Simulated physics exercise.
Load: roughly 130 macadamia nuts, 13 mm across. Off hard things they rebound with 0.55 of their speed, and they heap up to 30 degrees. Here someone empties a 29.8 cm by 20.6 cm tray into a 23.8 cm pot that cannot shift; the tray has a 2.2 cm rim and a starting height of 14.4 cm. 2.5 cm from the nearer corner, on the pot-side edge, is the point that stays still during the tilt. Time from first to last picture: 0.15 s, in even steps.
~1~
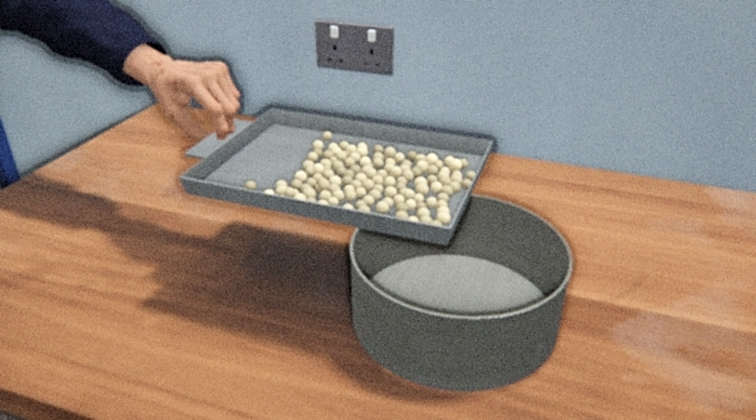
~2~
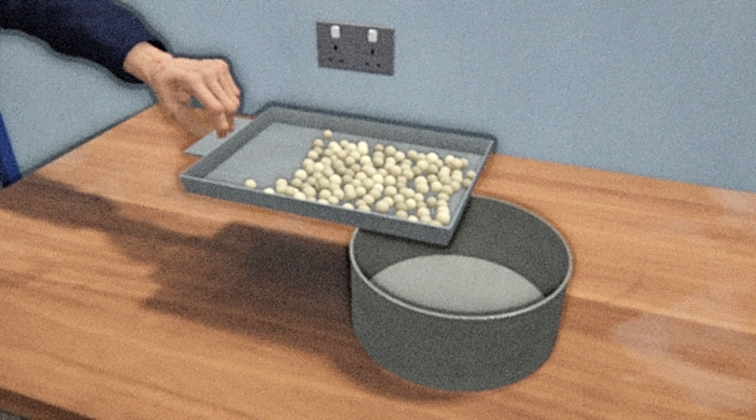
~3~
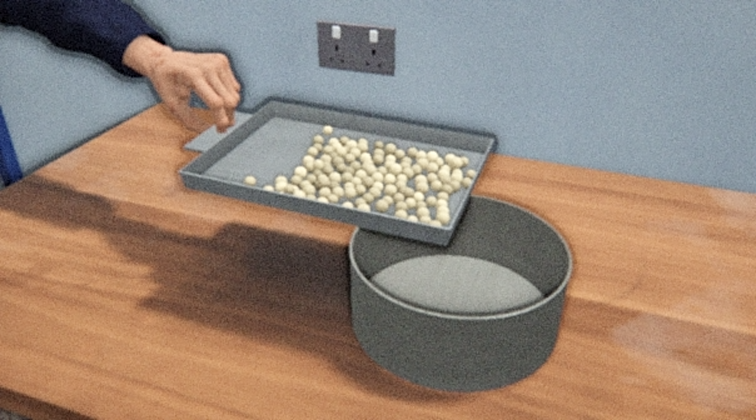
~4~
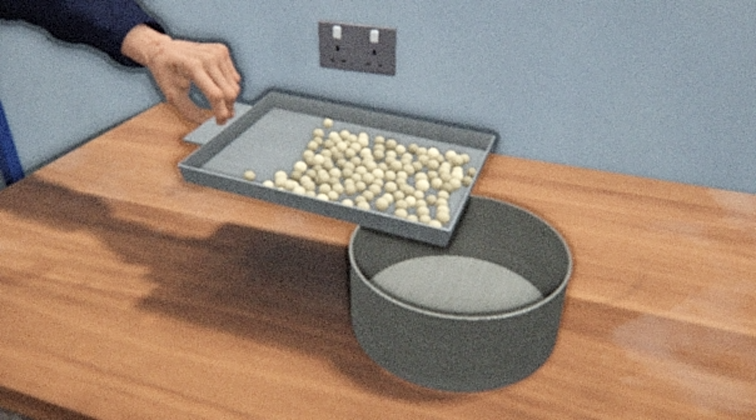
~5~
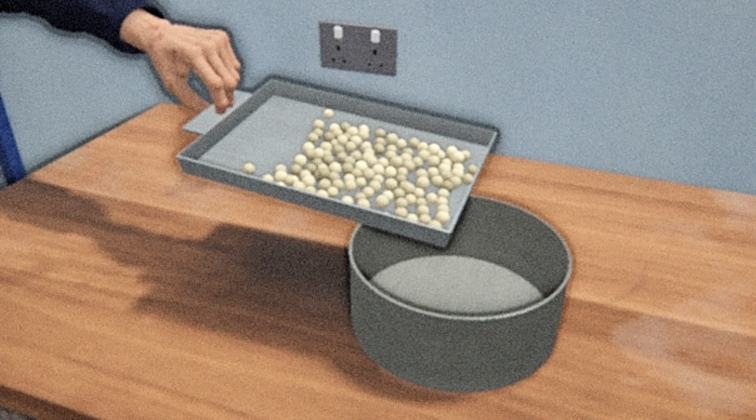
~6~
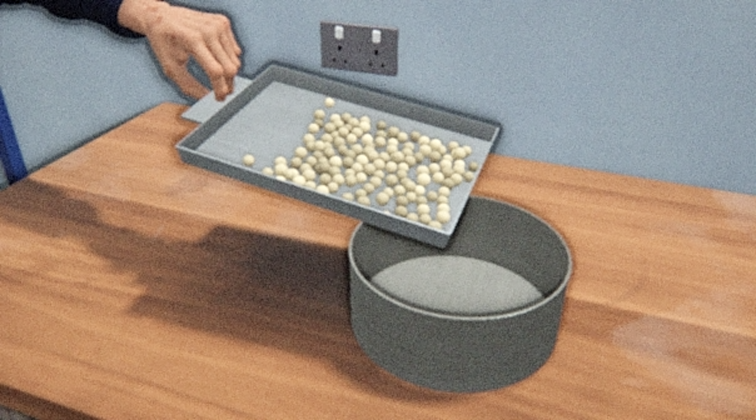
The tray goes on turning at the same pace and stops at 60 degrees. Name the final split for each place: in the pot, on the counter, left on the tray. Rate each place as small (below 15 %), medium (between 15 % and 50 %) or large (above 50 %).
Pot - small; counter - small; left on the tray - large.
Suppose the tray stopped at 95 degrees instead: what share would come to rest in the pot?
Roughly 70 percent.
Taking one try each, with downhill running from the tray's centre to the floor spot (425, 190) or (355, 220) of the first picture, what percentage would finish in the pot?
About 5 and 0 per cent.
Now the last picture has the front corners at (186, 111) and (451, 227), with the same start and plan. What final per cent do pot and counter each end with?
Per cent by place - pot 20, counter 5.
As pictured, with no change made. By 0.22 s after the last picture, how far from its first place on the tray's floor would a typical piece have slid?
Displacement on the tray: Roughly 2 cm.
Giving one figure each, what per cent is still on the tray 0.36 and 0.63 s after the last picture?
First 100, then 100.
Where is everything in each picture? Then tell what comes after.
In the first picture, tray tilt 0 degrees, front corners at (184, 176) and (448, 226); middle of the pieces at (377, 181); pot at (459, 246).
In the second picture, tray tilt 0 degrees, front corners at (184, 175) and (447, 226); middle of the pieces at (377, 181).
In the third picture, tray tilt 2 degrees, front corners at (183, 171) and (447, 227); middle of the pieces at (377, 179).
In the fourth picture, tray tilt 4 degrees, front corners at (182, 164) and (447, 228), lowest corner right front; middle of the pieces at (378, 175).
In the fifth picture, tray tilt 7 degrees, front corners at (181, 155) and (447, 229), lowest corner right front; middle of the pieces at (378, 171).
In the sixth picture, tray tilt 11 degrees, front corners at (180, 145) and (448, 231), lowest corner right front; middle of the pieces at (379, 166); pot at (459, 247).
Then, 0.22 s after the last picture, tilt 36 degrees; the tray holds 100 %, the pot 0 %.
Then, 0.36 s after the last picture, tilt 53 degrees; the tray holds 100 %, the pot 0 %.
Then, 0.63 s after the last picture, tilt 60 degrees; the tray holds 100 %, the pot 0 %.
In the end, pot 5 %, counter 0 %, tray 95 %.
